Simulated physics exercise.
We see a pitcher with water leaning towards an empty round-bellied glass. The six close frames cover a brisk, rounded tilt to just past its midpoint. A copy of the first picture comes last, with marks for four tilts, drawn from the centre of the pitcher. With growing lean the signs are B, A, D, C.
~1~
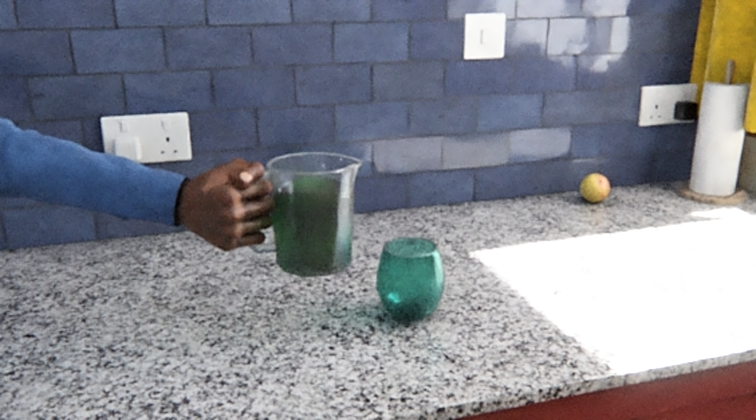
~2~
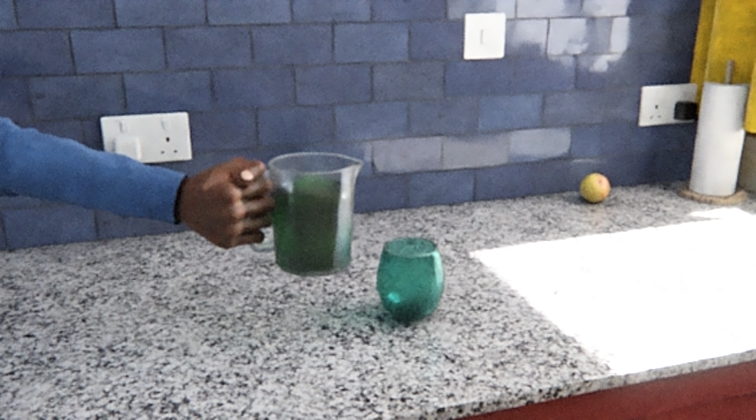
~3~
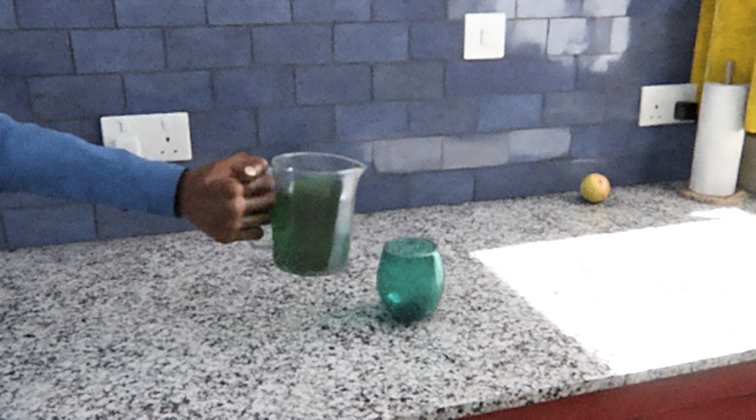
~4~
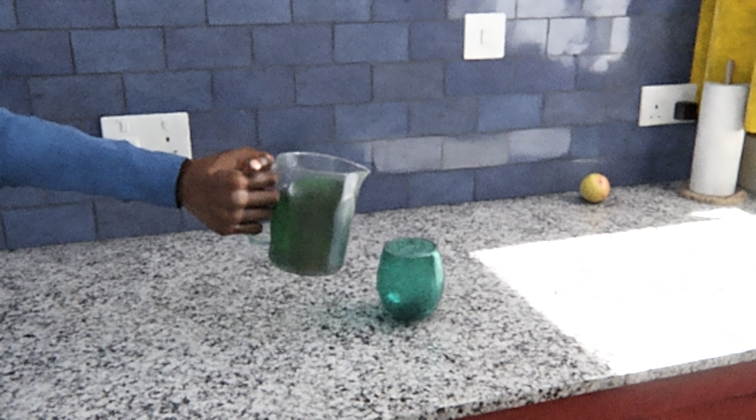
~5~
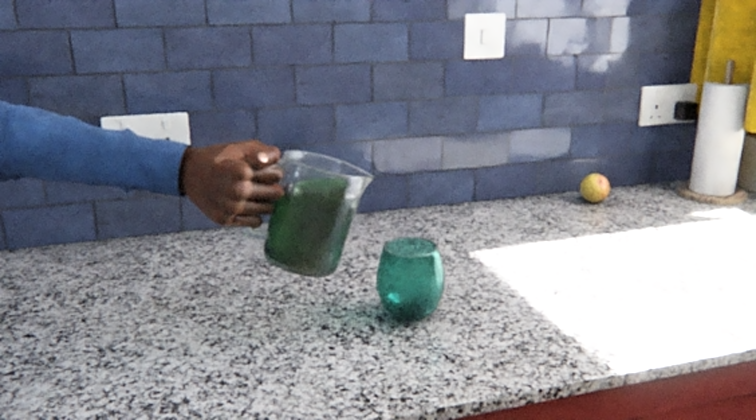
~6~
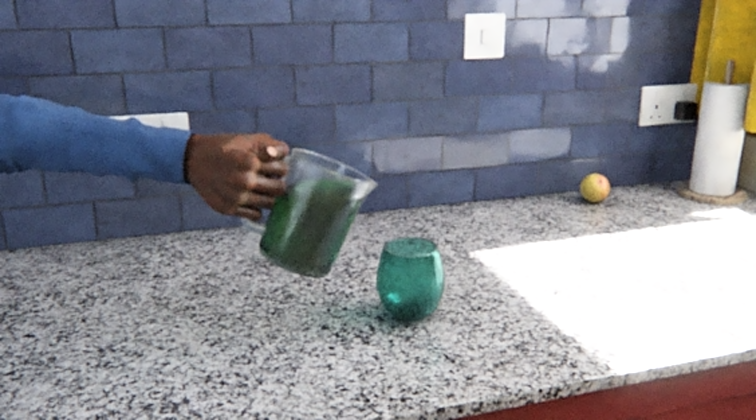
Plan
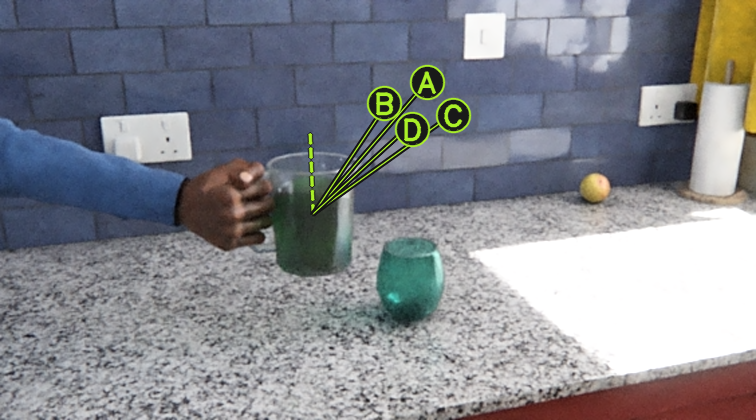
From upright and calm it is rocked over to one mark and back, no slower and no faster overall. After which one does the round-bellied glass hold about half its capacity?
Mark C.
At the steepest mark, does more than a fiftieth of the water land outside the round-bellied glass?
No, it does not.
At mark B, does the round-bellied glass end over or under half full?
Under half.
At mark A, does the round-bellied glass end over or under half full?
Under half.
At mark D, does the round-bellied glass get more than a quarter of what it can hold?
Yes, clearly.
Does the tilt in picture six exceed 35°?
No, it does not.
On the marked copy, A at (415, 94); B at (376, 119); C at (438, 124); D at (396, 137).
For mark A, the round-bellied glass ends with about 16 % of what it can hold.
For mark B, the round-bellied glass ends with about 7 % of what it can hold.
For mark C, the round-bellied glass ends with about 48 % of what it can hold.
For mark D, the round-bellied glass ends with about 30 % of what it can hold.
